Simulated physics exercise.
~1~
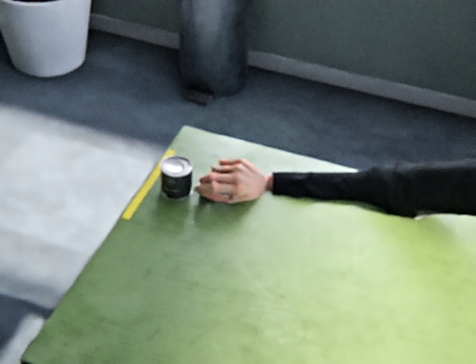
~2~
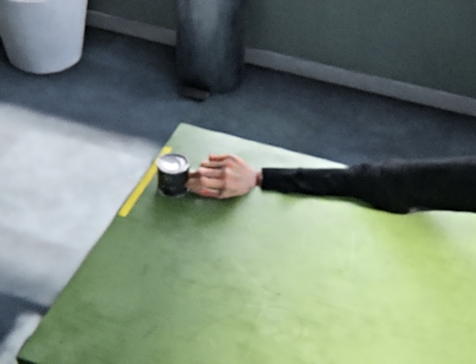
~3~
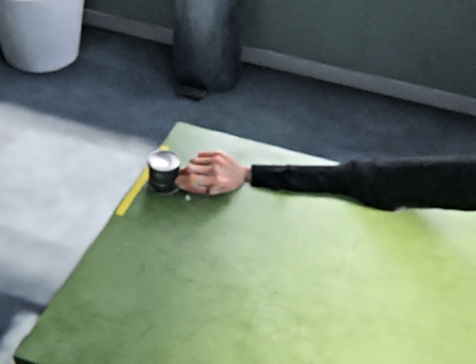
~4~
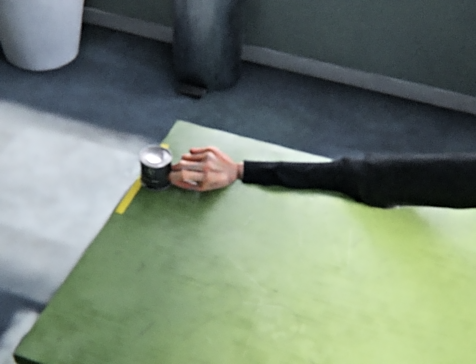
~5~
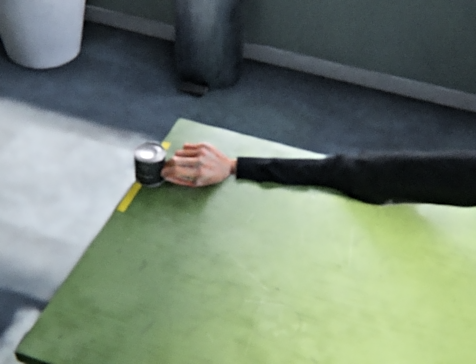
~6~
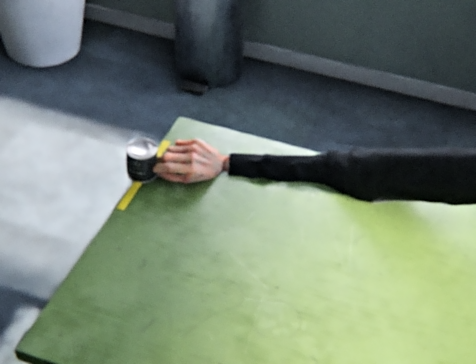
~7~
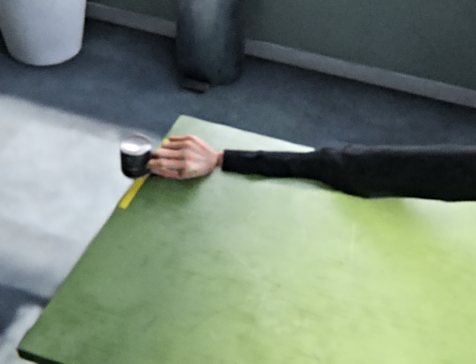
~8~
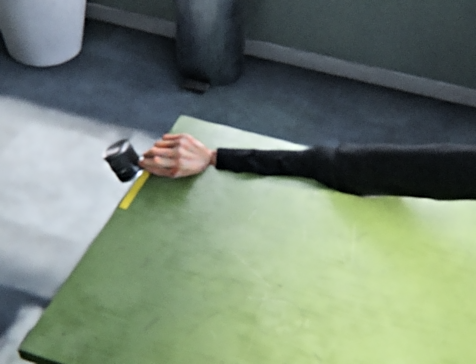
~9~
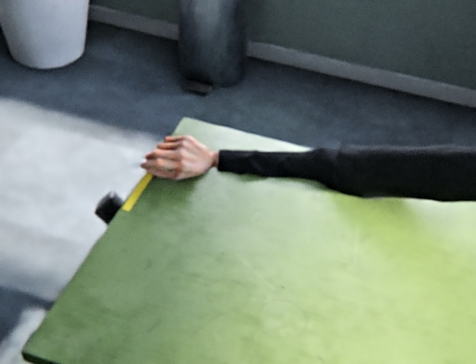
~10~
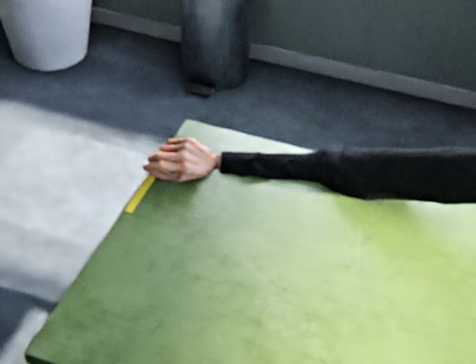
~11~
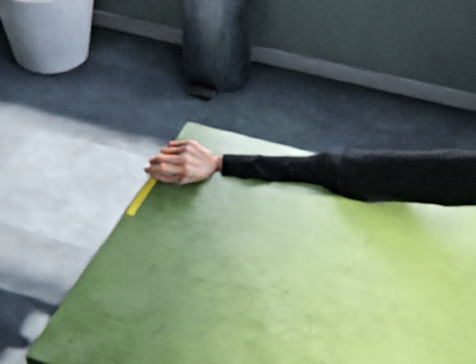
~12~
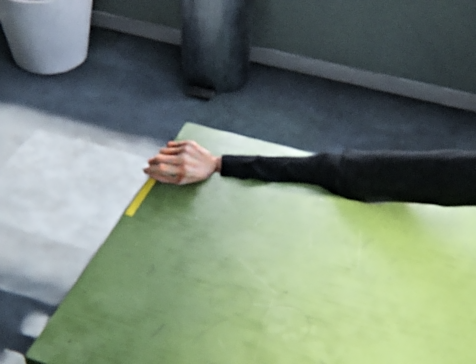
A small black tin was pushed left across a green table by a hand in a dark sleeve, past a yellow tape mark, until it tipped over the edge and dropped out of sight, leaving the hand resting by the tape.
